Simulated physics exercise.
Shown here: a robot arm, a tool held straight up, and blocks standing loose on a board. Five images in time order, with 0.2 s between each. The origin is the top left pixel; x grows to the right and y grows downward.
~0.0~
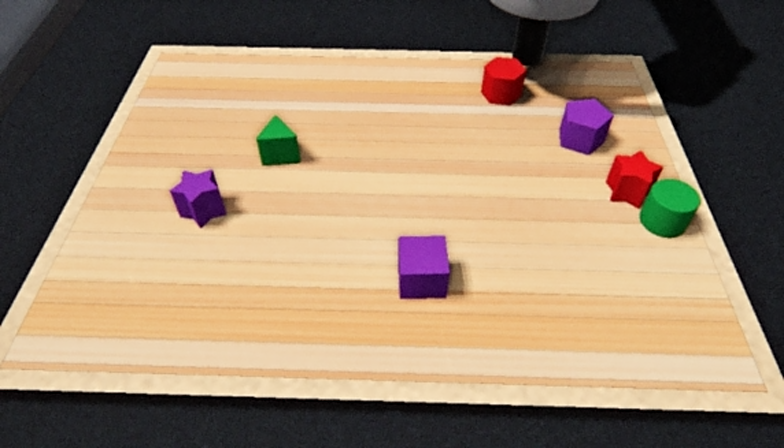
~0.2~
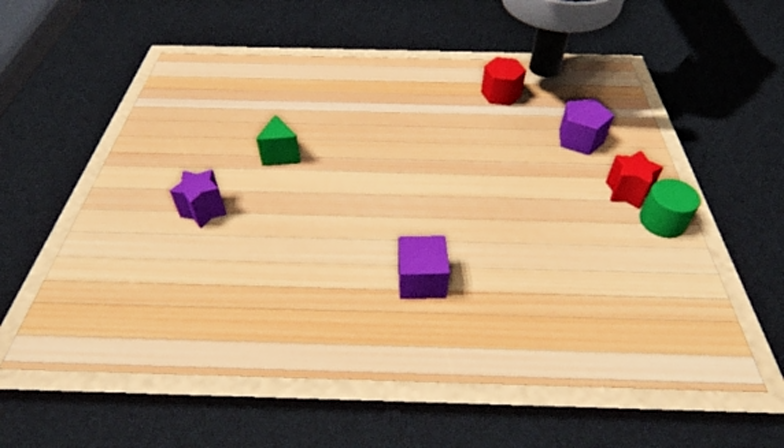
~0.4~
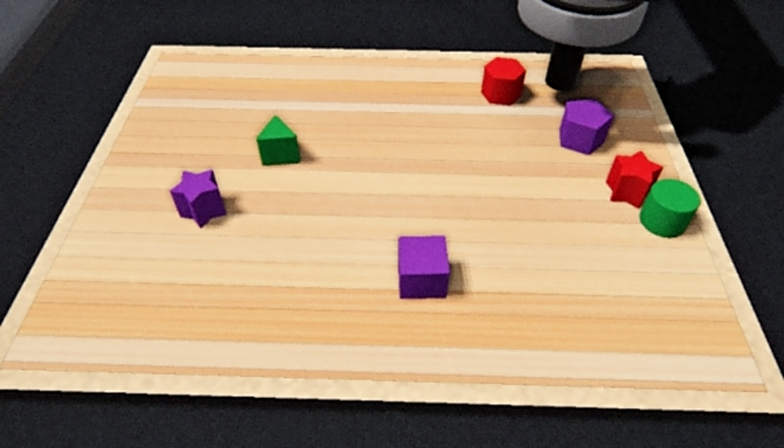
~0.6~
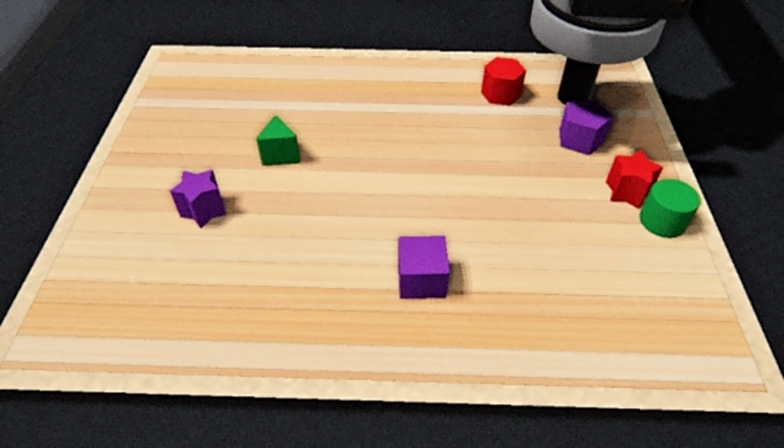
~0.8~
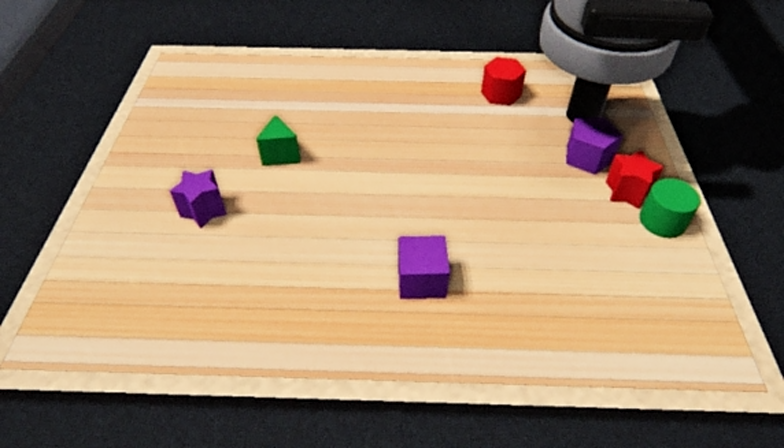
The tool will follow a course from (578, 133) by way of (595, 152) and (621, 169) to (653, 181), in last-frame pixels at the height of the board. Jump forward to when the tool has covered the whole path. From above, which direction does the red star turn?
From above, it looks like the red star goes counterclockwise.
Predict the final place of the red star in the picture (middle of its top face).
At roughly (644, 182).
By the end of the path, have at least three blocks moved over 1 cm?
Yes, I think so.
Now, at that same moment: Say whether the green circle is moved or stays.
It moves.
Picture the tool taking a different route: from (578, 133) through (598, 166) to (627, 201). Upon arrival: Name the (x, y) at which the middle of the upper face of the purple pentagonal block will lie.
It will likely be found at (601, 183).
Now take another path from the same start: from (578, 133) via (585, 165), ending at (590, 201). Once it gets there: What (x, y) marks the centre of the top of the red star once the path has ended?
The point I'd pick in the picture is (651, 186).
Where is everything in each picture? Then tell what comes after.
In the first picture, tool's lower end (527, 58); purple pentagonal block (589, 112); red star (639, 165); green circle (677, 194).
In the second picture, tool (544, 69); blocks still.
In the third picture, tool (560, 82); blocks still.
In the fourth picture, tool (573, 98); blocks still.
In the fifth picture, tool (583, 116); purple pentagonal block (597, 130); red star (639, 165); green circle (677, 194).
The first path, step by step. Halfway along, tool (613, 145); purple pentagonal block (607, 158), turned 40° clockwise; red star (644, 181), turned 35° anticlockwise; green circle (692, 203).
At the end, tool (661, 164); purple pentagonal block (606, 159), turned 45° clockwise; red star (644, 182), turned 35° anticlockwise; green circle (692, 204).
